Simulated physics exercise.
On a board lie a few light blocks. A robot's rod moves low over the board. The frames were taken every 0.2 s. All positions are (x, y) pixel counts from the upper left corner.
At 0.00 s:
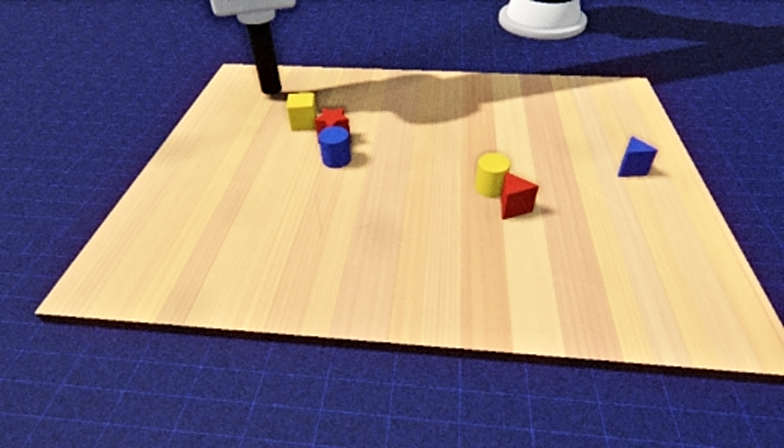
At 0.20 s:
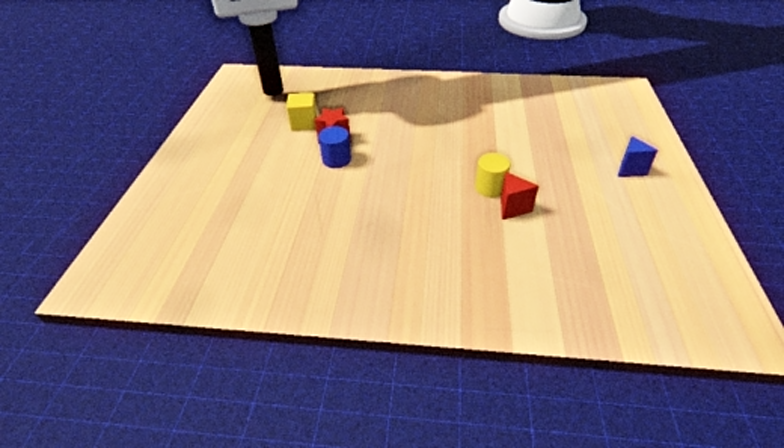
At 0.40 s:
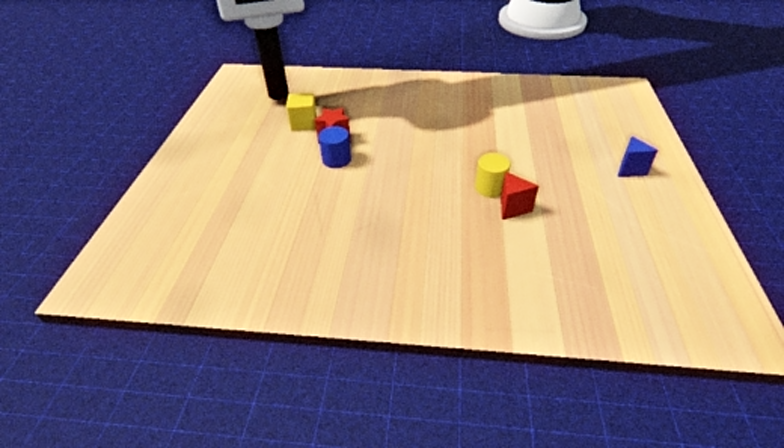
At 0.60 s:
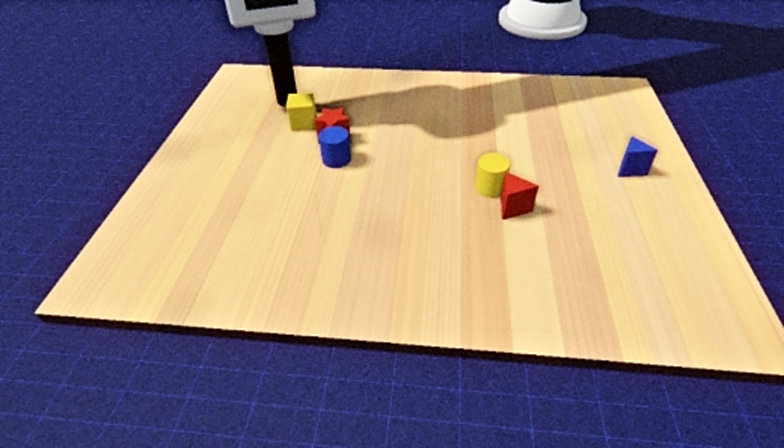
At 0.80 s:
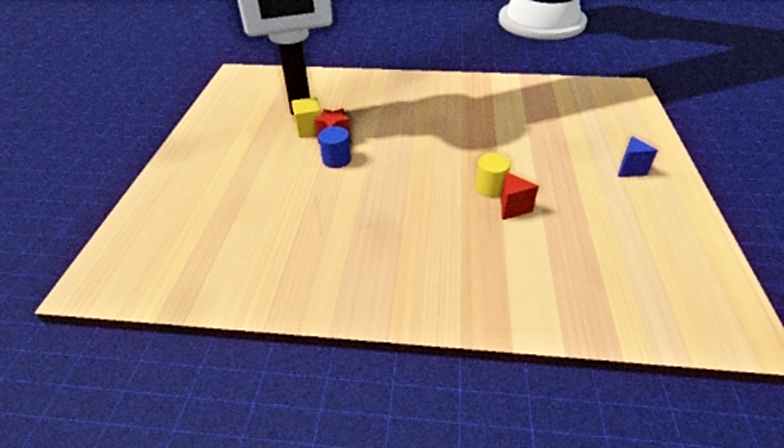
A robot's black rod moves slowly rightward and toward the viewer over a wooden board, reaches the yellow block and nudges it slightly, while the red star, blue cylinder and the other blocks stay still.
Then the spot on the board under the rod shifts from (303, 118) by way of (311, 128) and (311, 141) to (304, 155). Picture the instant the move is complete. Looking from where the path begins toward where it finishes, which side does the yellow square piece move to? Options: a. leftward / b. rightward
It's a.
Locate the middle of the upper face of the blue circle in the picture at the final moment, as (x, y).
Somewhere near (348, 144).
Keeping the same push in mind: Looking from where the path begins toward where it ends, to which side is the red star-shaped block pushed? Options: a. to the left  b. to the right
The correct letter is a.
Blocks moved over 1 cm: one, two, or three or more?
The push will move three blocks or more.
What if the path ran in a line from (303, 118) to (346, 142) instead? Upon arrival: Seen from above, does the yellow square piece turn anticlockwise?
Final answer: No.
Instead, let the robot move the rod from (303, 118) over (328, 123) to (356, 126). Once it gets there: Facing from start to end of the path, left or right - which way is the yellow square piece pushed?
It's going to go right.
The first path, step by step. Halfway along, rod (311, 128); yellow square piece (320, 121), turned 15° anticlockwise; red star-shaped block (349, 122), turned 25° anticlockwise; blue circle (337, 137).
At the end, rod (303, 148); yellow square piece (324, 134), turned 60° anticlockwise; red star-shaped block (354, 123), turned 35° anticlockwise; blue circle (348, 144).
